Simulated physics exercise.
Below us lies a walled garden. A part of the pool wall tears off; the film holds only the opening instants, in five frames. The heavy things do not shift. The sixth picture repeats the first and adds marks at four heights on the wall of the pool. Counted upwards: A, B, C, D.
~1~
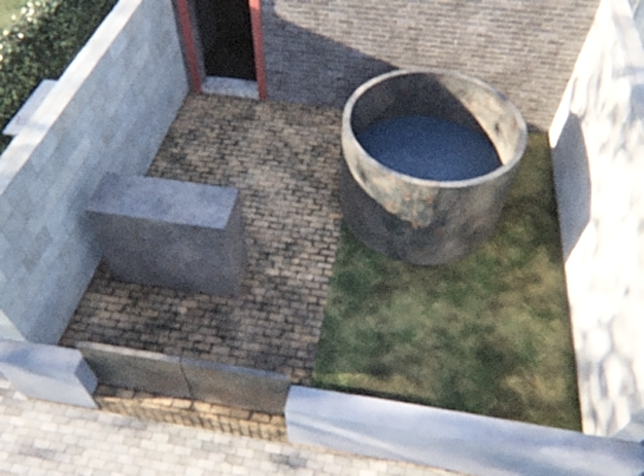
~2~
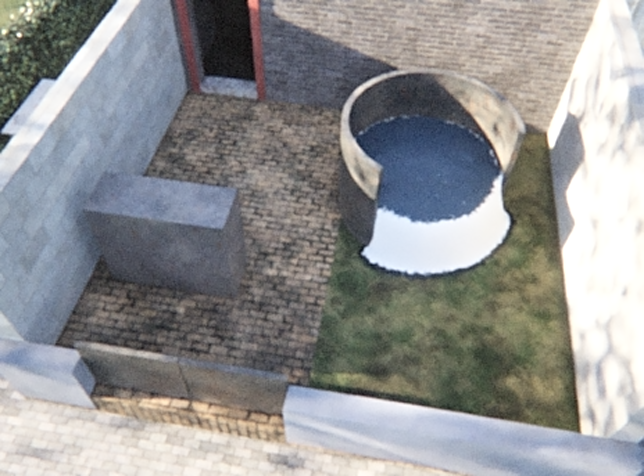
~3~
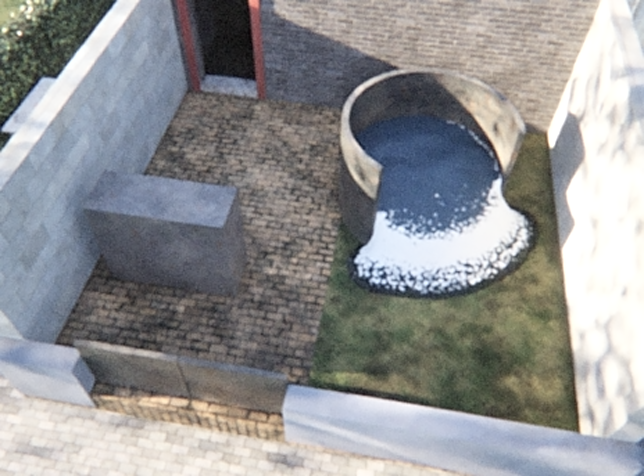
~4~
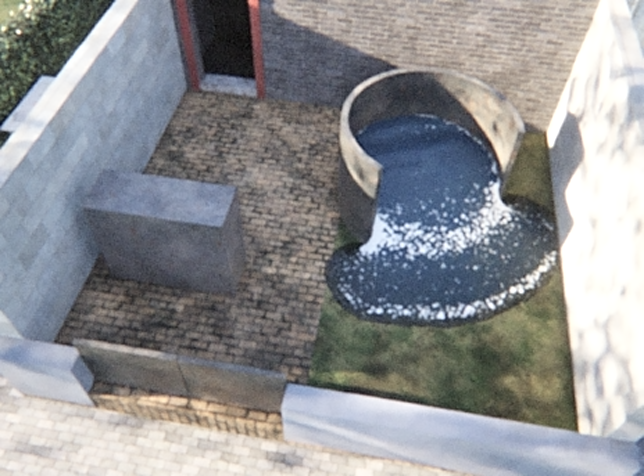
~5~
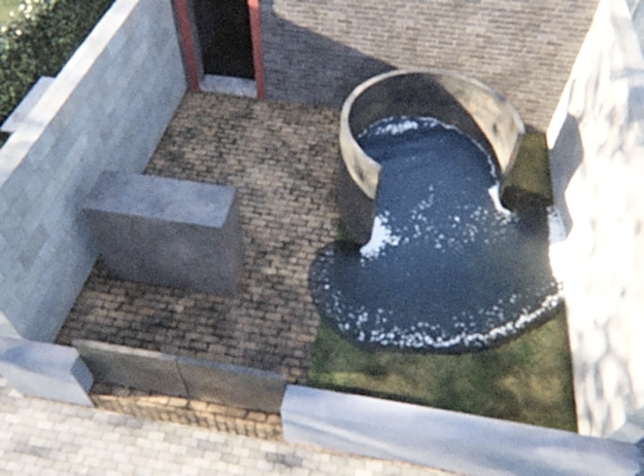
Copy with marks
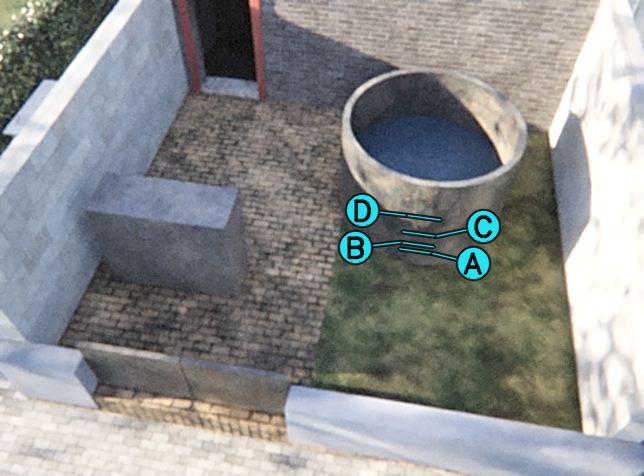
Round raised pool in a walled garden losing its front side, dark water pouring out with white foam and spreading across the grass.
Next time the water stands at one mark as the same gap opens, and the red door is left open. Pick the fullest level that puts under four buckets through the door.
D will do.
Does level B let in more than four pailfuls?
No, not at all.
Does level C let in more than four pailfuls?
No.
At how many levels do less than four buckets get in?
All four.
On the marked copy, A at (415, 251); B at (417, 244); C at (419, 234); D at (423, 217); from the bottom up A, B, C, D.
Choosing A, nothing gets over.
Choosing B, nothing gets over.
Choosing C, nothing gets over.
Choosing D, a bucket or two gets in.
